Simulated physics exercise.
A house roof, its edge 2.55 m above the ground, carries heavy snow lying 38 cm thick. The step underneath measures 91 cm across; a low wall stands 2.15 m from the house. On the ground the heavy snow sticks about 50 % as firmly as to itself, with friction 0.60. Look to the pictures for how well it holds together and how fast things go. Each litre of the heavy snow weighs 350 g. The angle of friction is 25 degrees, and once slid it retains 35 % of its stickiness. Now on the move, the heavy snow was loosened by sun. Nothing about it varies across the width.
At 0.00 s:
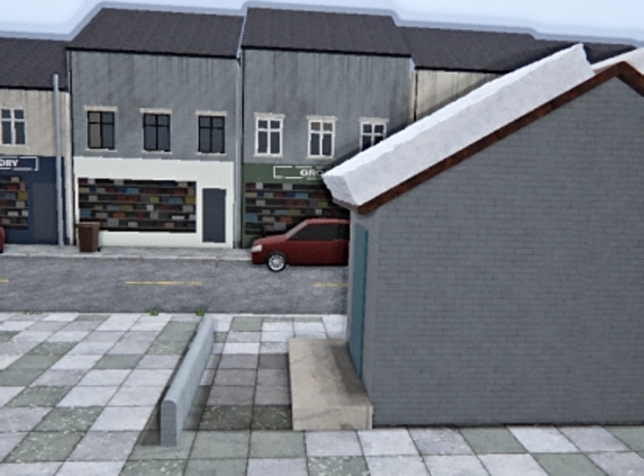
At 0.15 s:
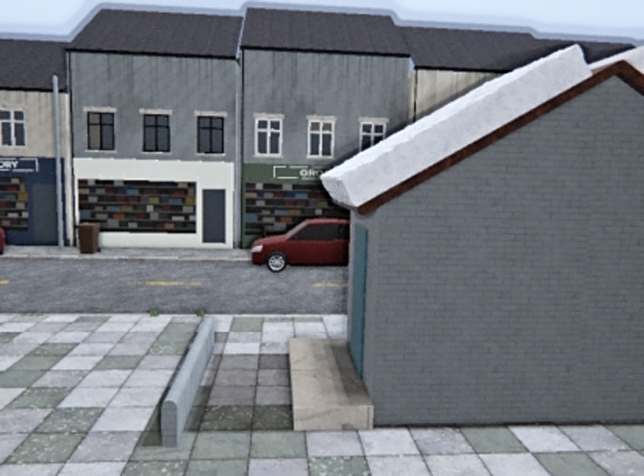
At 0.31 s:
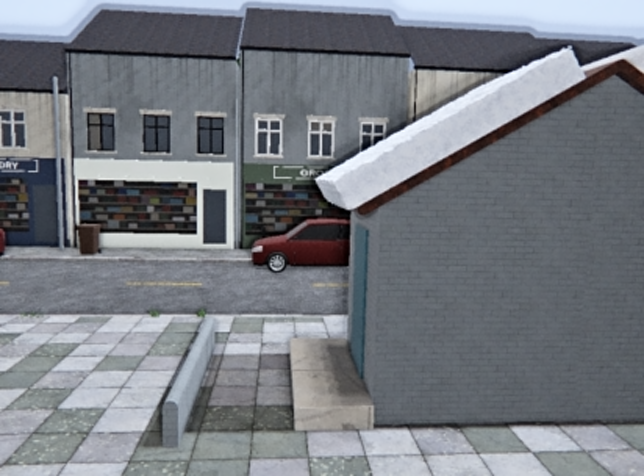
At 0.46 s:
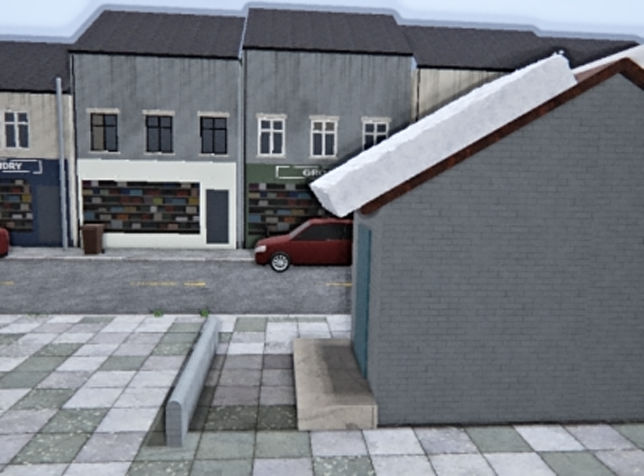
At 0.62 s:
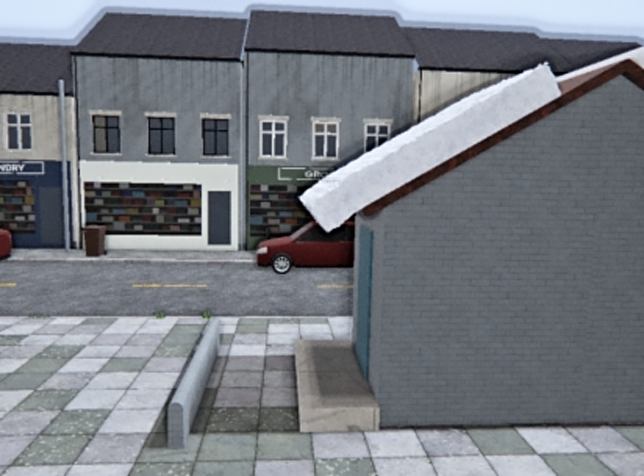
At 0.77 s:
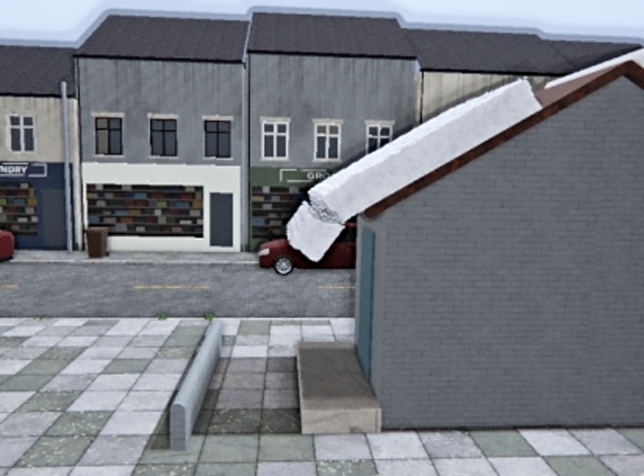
A grey brick house with a sloping roof stands at the right of a paved square, seen from slightly above, facing a street of grey and cream shopfronts. A low grey wall and a pale step lie left of the house, and a red car is parked across the road. The thick white snow slides down the roof leftward, slowly then faster, and cracks near its overhanging lower end, while the view shifts very slightly.
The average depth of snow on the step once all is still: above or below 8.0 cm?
The depth does not reach that line.
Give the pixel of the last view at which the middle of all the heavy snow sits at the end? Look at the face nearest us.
Somewhere about (194, 413), I'd say.
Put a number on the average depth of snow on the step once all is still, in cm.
Average: Approx. 0 cm.
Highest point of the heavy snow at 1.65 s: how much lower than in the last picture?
1.7 m.
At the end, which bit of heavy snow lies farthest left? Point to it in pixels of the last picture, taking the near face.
It shows up near (9, 435) in the last picture.
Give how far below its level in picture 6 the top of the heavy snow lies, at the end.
The top ends up roughly 3.1 m below where it was in the last picture.
By 1.17 s, 65 % of the snow is still up on the roof and 35 % is falling or down.
By 1.65 s, 2 % of the snow is still up on the roof and 98 % is falling or down.
By 2.12 s, none of the snow is still up on the roof and all is falling or down.
By 2.60 s, none of the snow is still up on the roof and all is falling or down.
By 3.00 s, at the end, none of the snow is still up on the roof and the snow on the step is 0 mm deep on average.
